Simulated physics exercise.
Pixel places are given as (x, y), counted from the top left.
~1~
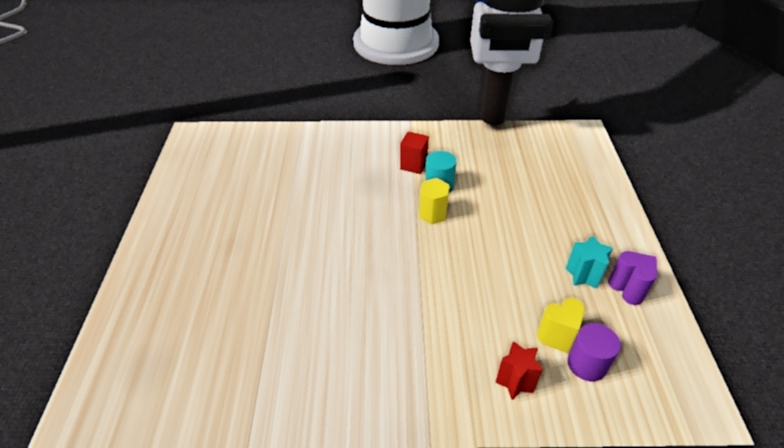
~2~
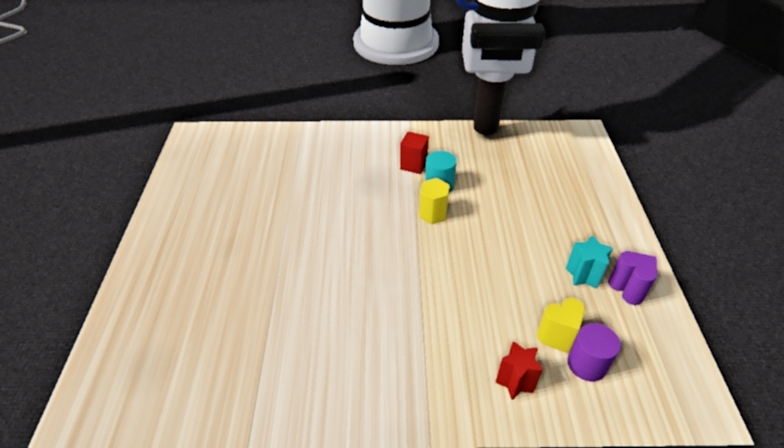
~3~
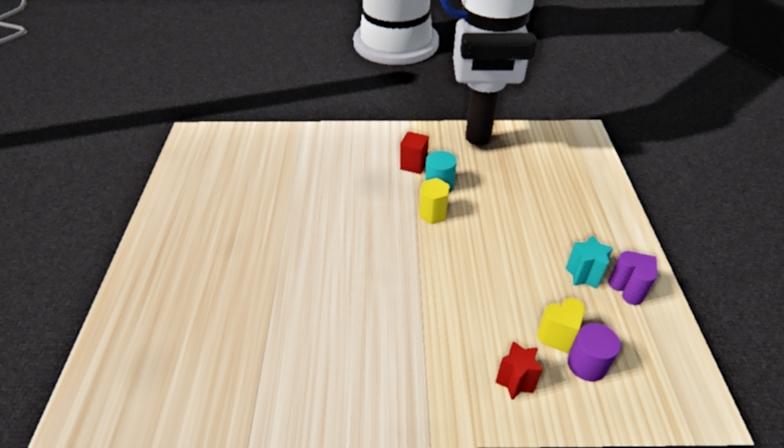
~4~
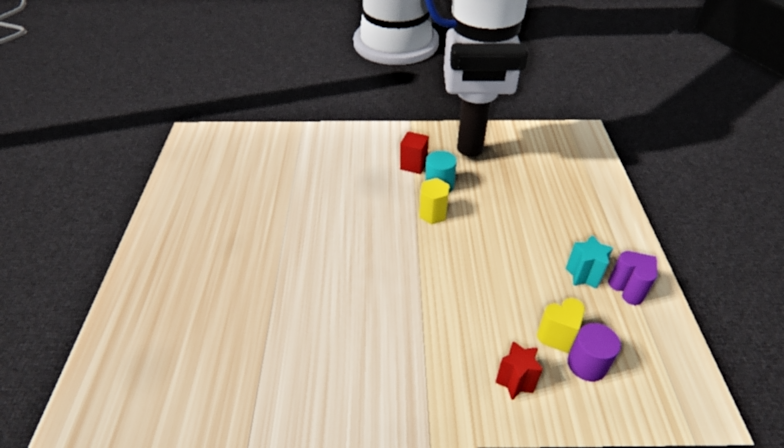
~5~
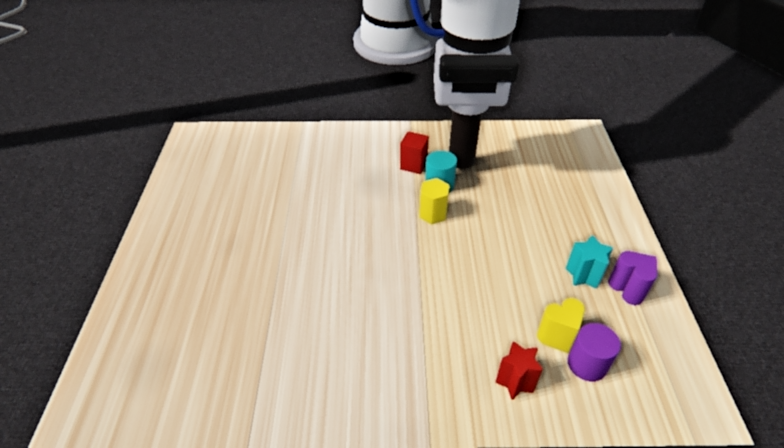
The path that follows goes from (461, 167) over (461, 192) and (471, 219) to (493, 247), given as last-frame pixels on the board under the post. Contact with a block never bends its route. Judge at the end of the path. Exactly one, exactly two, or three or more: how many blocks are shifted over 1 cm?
The answer is a single block.
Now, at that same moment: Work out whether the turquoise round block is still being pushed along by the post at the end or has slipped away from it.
Slipped loose.
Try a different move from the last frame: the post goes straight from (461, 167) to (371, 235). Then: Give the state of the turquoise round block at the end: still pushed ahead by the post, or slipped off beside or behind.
I think it holds its spot in front.
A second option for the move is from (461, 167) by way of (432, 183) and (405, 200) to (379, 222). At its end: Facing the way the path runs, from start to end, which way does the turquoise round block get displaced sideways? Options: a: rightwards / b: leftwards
(b)
What follows on the original path. One third of the way, post (462, 186); turquoise round block (434, 168).
Two thirds of the way, post (473, 212); turquoise round block (434, 168).
At the end, post (494, 240); yellow hexagon unmoved; turquoise round block (434, 168).
